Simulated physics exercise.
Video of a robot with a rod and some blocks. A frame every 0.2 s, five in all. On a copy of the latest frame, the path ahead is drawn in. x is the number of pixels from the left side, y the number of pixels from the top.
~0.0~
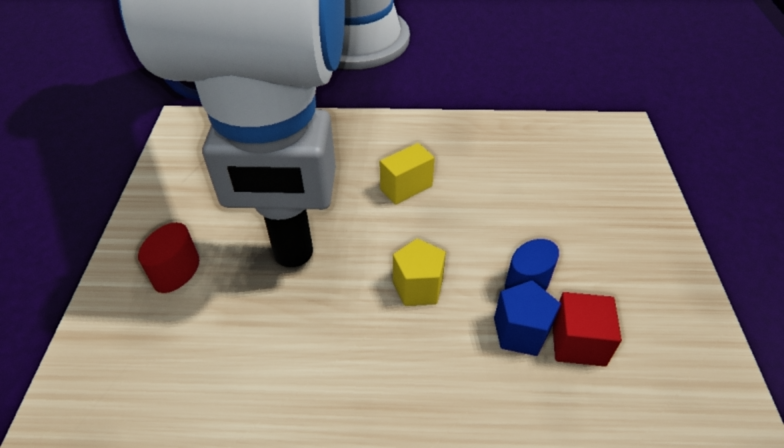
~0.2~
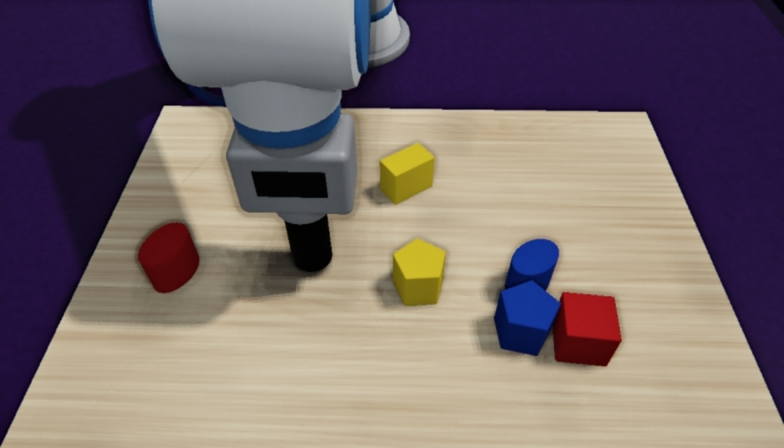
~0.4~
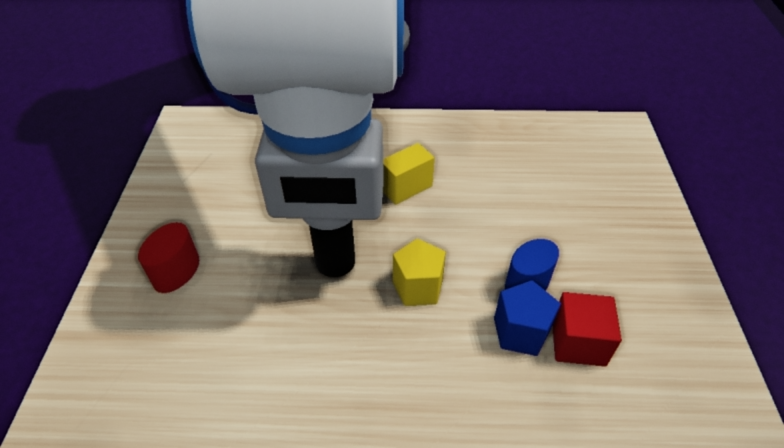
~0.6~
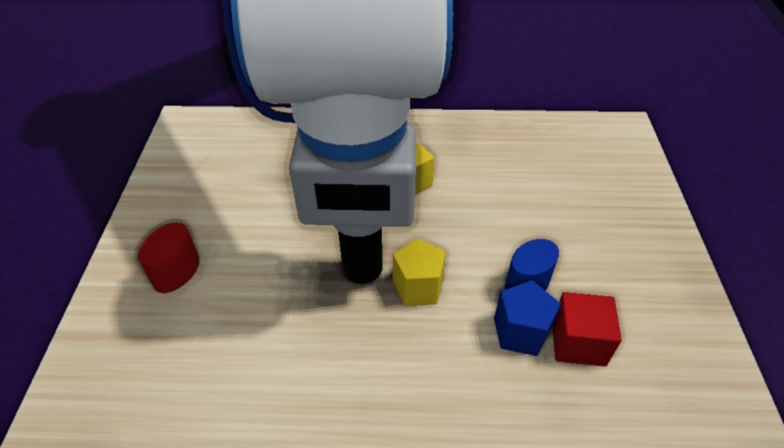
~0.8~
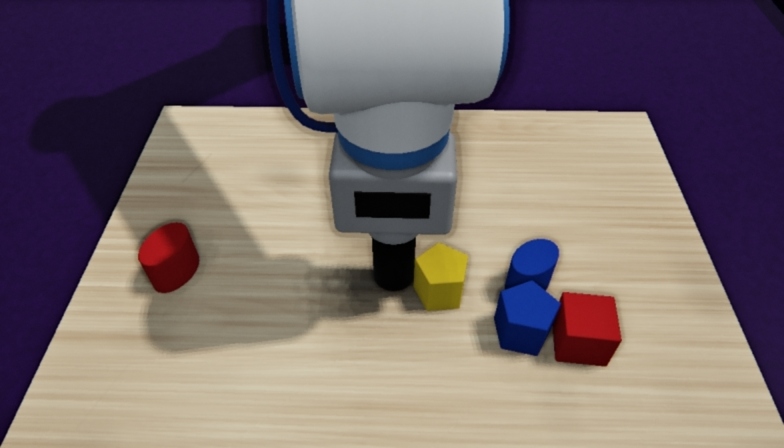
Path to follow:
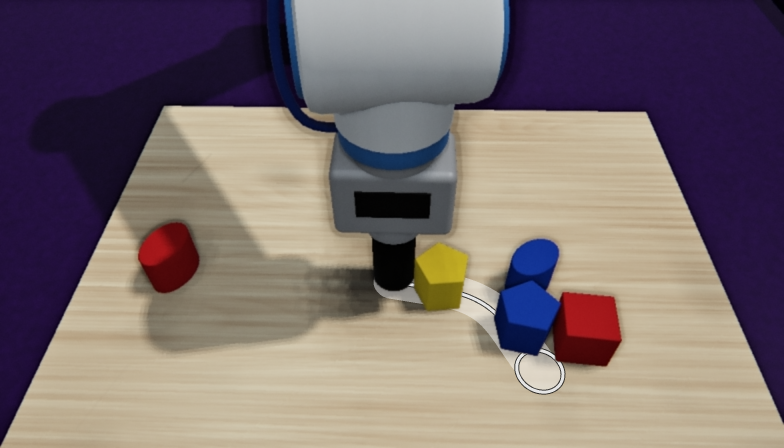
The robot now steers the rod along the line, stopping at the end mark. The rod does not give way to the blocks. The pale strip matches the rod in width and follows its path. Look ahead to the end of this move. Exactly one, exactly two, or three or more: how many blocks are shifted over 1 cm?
Total: Three-plus.
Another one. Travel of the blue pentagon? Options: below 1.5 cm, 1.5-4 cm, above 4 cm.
Net shift: Above 4 cm.
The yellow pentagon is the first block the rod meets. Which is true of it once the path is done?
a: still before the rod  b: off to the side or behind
The correct letter is b.
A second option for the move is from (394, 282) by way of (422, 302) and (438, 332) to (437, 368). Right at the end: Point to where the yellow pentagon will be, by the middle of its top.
I think it will end close to (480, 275).
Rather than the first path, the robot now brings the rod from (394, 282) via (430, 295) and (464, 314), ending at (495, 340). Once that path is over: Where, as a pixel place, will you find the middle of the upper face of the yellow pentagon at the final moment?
Near (527, 281).
Path on the board, from (394, 282) by way of (452, 291) and (503, 320) to (540, 371).
The first path, step by step. One third of the way, rod at (453, 285); yellow pentagon at (507, 270); blue pentagon at (535, 311); blue elliptical block at (551, 254), turned 15° anticlockwise.
Two thirds of the way, rod at (506, 315); yellow pentagon at (551, 278), turned 70° anticlockwise; blue pentagon at (554, 330); blue elliptical block at (577, 246), turned 35° anticlockwise; red square block at (610, 321), turned 20° anticlockwise.
At the end, rod at (542, 364); yellow pentagon at (553, 280), turned 80° anticlockwise; blue pentagon at (602, 377); blue elliptical block at (577, 246), turned 35° anticlockwise; red square block at (616, 323), turned 30° anticlockwise.
